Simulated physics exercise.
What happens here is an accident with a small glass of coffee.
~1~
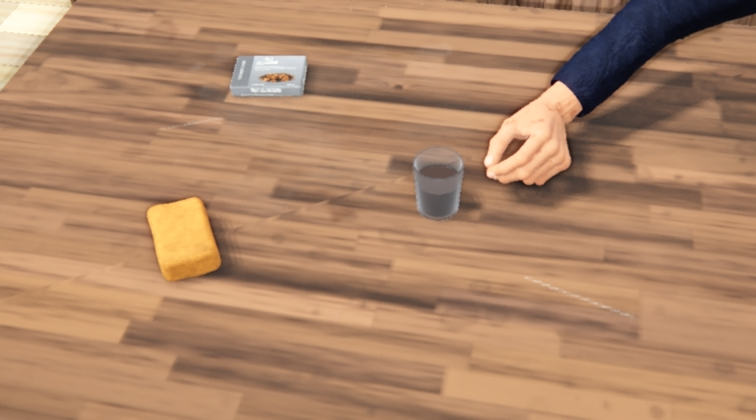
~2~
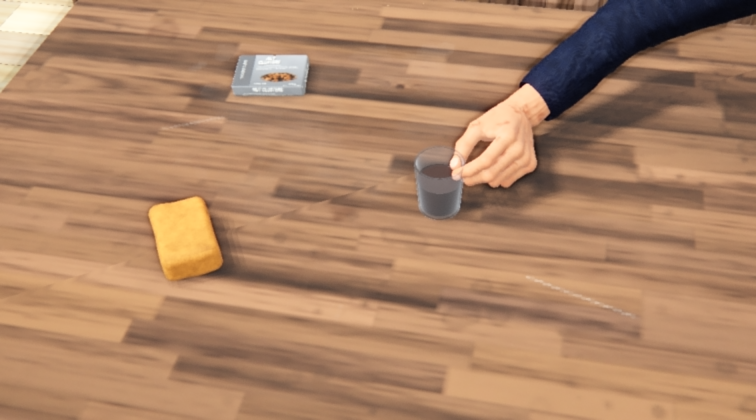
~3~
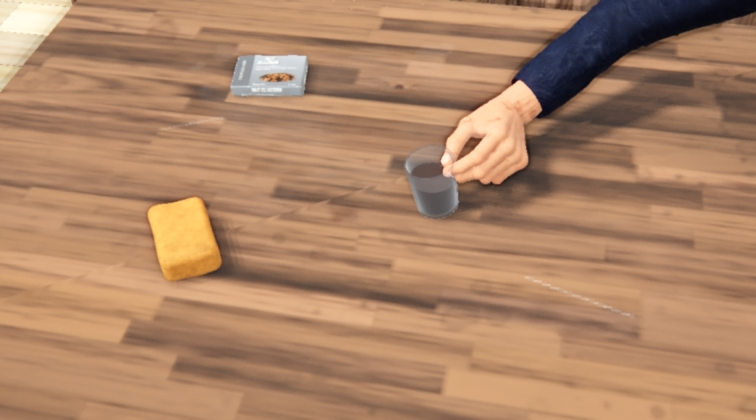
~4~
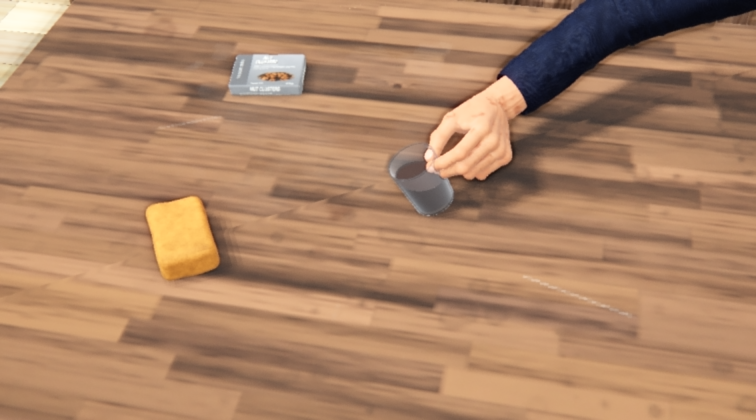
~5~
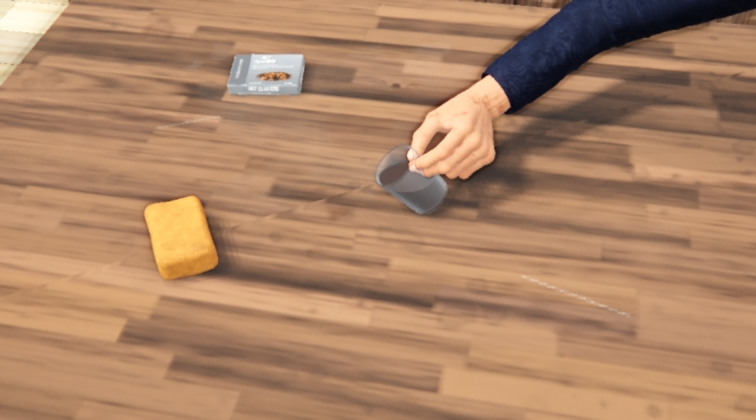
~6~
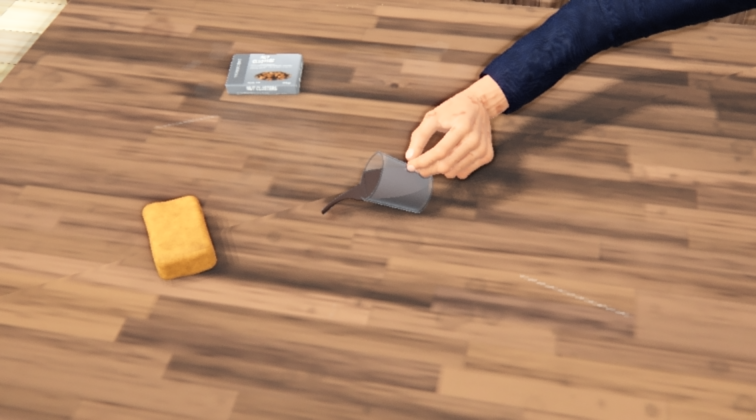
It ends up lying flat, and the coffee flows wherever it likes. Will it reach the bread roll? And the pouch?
In the end the bread roll is going to be hit by the spill; the pouch is going to be missed by the spill.
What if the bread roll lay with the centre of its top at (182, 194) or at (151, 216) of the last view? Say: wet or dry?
For the first try it is touched by the spill; for the second it is touched by the spill.
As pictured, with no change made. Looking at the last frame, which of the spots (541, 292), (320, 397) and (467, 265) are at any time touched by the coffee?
Spot one ends up out of the spill, spot two out of the spill, spot three out of the spill.
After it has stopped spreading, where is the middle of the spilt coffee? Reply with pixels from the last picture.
Roughly (219, 219).
Soon after, the puddle covers about as much as a plate; the bread roll is wet; the pouch is dry.
In the end, the puddle covers about as much as a plate; the bread roll is wet; the pouch is dry.
